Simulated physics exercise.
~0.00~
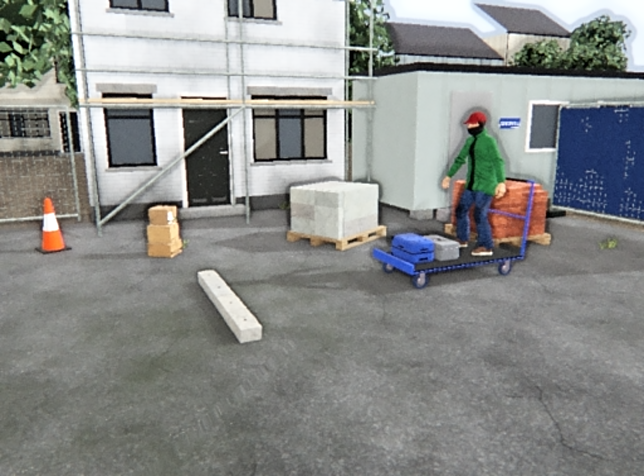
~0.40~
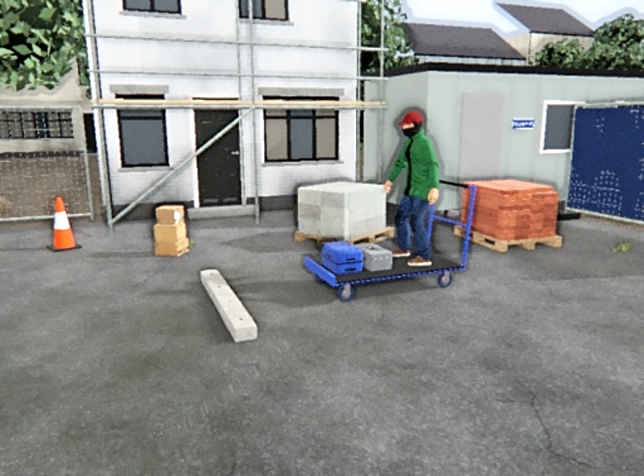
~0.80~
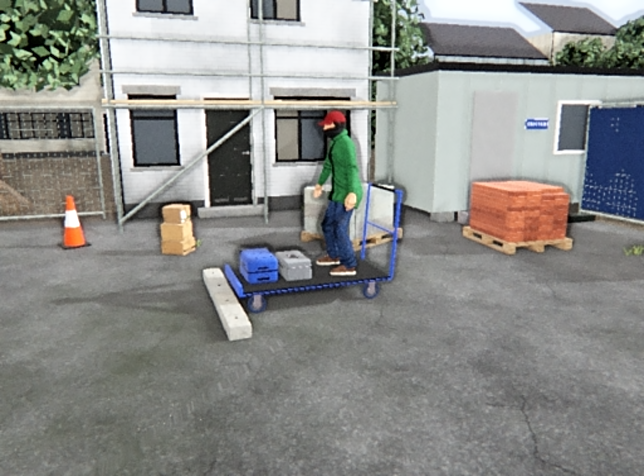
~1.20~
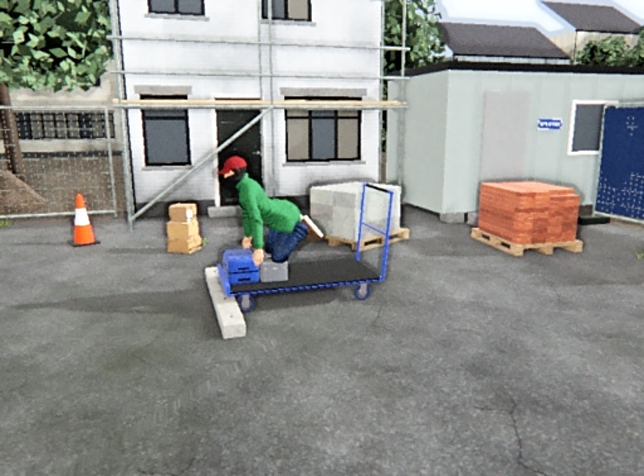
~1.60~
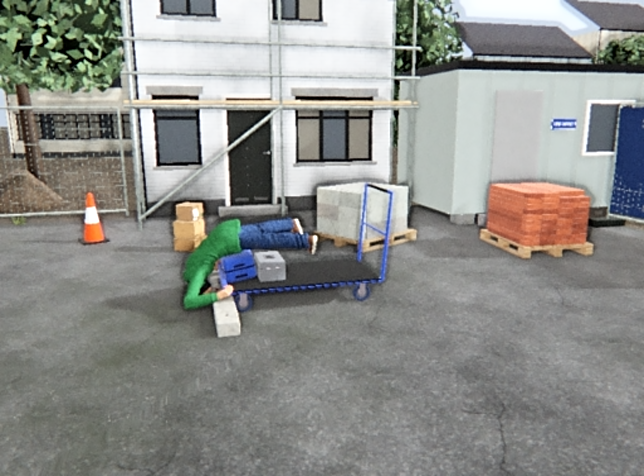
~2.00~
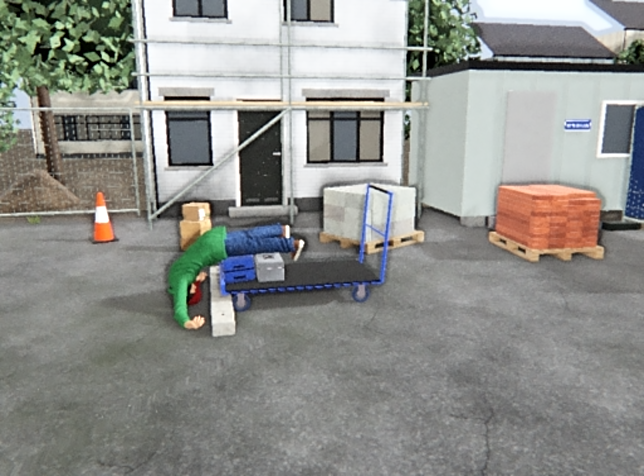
A person in a red cap, dark face covering, green jacket and jeans stands on a blue flatbed trolley in a paved yard, seen from the side and slightly above. A blue case and a grey box sit ahead of them, with a scaffolded white house, pallets and an orange cone behind. The trolley rolls left and stops against a pale beam on the ground. The person pitches forward over the cases and tumbles headfirst across the beam. They end draped over the front, head and hands low, legs trailing back, while both cases remain on the deck.
